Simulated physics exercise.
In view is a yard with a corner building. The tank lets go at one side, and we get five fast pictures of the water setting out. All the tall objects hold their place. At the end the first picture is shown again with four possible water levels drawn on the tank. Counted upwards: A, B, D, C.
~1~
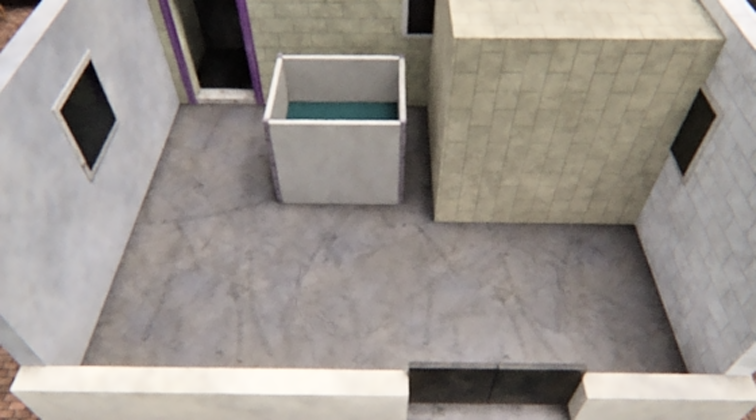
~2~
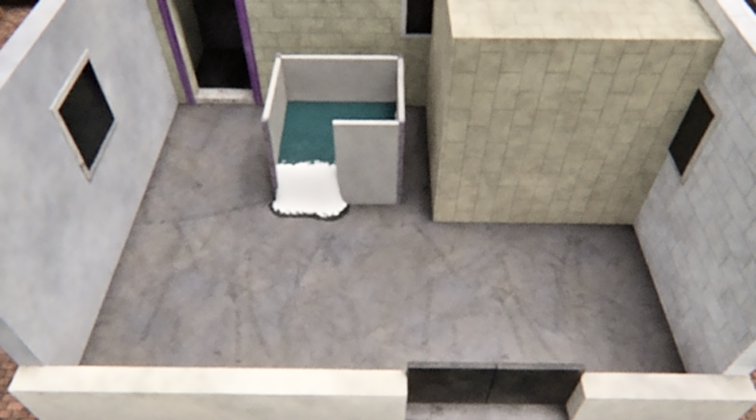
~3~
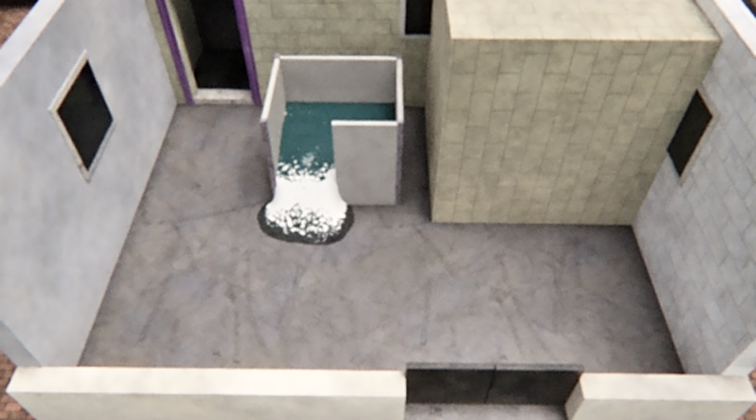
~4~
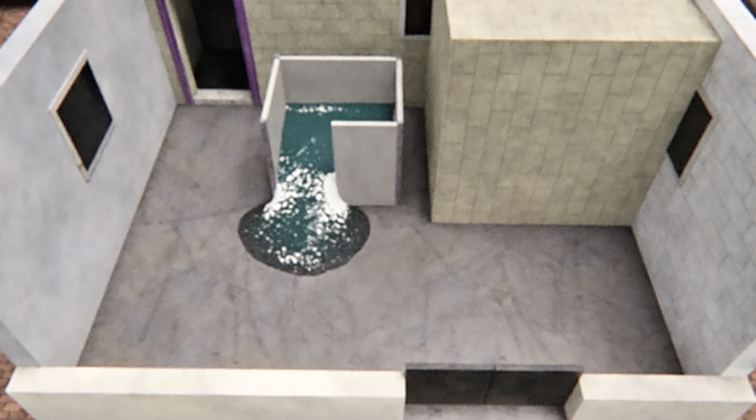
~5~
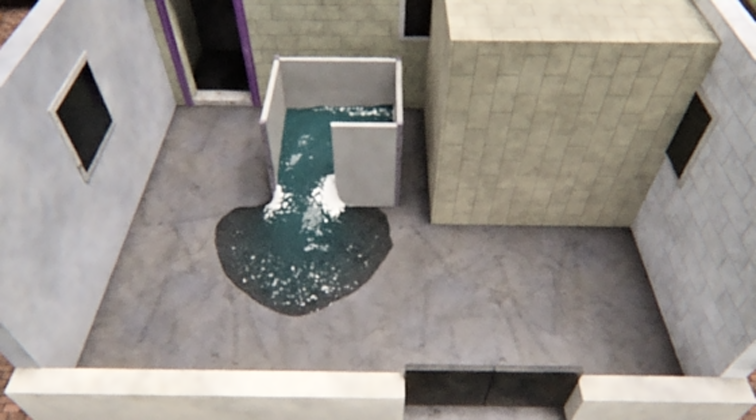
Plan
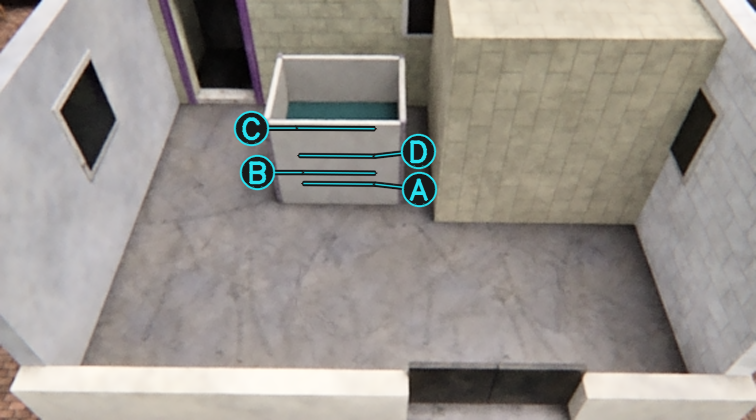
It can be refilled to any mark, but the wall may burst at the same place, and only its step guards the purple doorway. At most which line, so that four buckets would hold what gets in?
Go for D.
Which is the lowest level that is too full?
That would be C.
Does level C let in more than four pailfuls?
Yes, that goes wrong.
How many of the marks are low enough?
Three.
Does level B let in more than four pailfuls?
No, not at all.
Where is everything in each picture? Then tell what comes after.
In the first picture, water in the tank at rest, its middle at (341, 131); foot of the purple doorway at (227, 104); shut gate at (495, 369).
In the second picture, front seen at (276, 208), 1 % of the ground wet.
In the third picture, front seen at (324, 239), 3 % of the ground wet.
In the fourth picture, front seen at (321, 267), 6 % of the ground wet.
In the fifth picture, front seen at (289, 307), 12 % of the ground wet.
On the marked copy, A at (339, 183); B at (338, 172); C at (335, 128); D at (337, 155); from the bottom up A, B, D, C.
For level A, nothing gets over.
For level B, nothing gets over.
For level C, about 10 bucketfuls get in.
For level D, a bucket or two gets in.
